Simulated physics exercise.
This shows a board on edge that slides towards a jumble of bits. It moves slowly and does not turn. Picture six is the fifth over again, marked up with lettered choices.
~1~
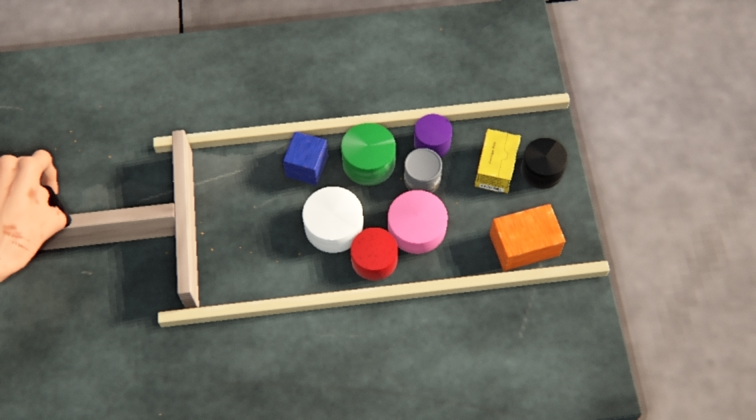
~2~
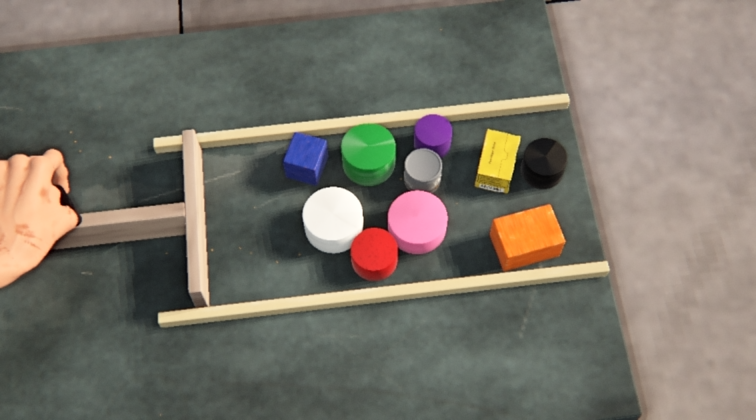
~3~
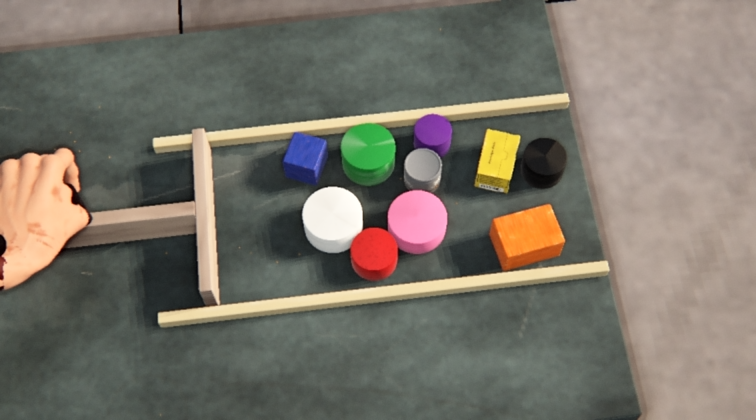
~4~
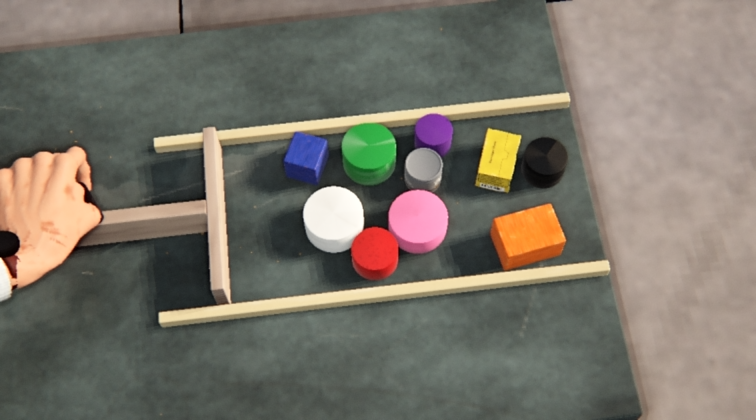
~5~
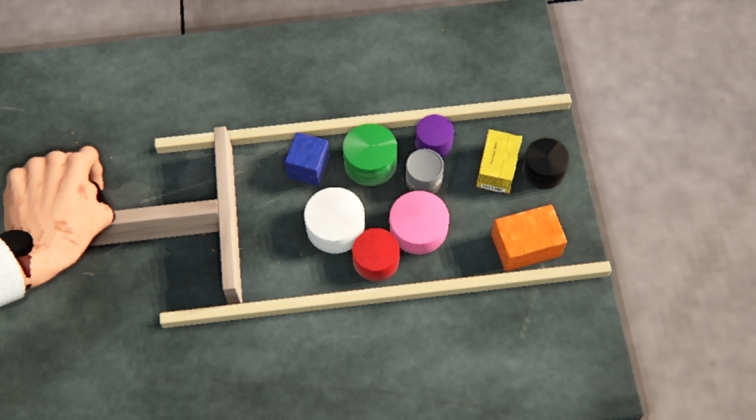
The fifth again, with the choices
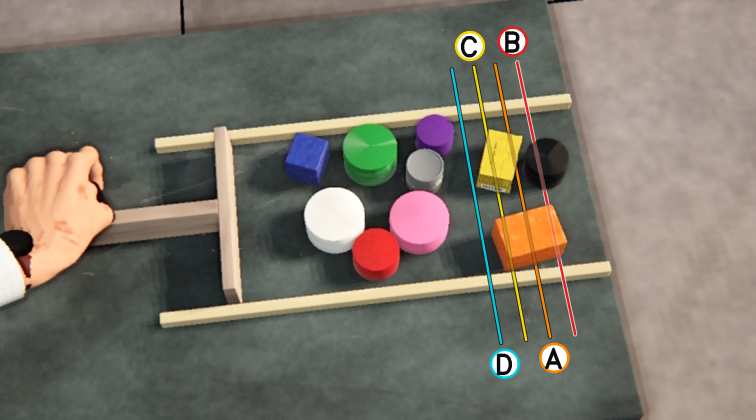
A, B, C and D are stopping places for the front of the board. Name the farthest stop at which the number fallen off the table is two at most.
D is the last line within the limit.
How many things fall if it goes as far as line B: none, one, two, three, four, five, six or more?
In all, six or more.
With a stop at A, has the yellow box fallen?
Yes.
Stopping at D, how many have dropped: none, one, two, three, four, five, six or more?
By then, two.
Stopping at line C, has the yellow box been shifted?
Yes.
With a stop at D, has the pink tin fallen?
No.
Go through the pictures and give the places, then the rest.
The first picture shows pink tin (417, 223); red pot (374, 254); green tin (368, 154).
The second picture shows board (191, 208); purple tin (432, 137).
The third picture shows board (201, 207); yellow box (497, 161).
The fourth picture shows board (213, 205); grey jar (424, 172).
The fifth picture shows board (224, 205); blue block (308, 159); pink tin (419, 223); red pot (376, 255).
On the copy, A at (521, 192); B at (544, 189); C at (498, 194); D at (475, 197).
On D. First, board (315, 194); blue block (334, 149); red pot (383, 258).
Then, board (406, 184); black tin (556, 170); orange block (560, 245).
Finally, board (472, 177); orange block over the edge; black tin over the edge; two fallen.
By contrast, A drops five; B drops seven; C drops three.
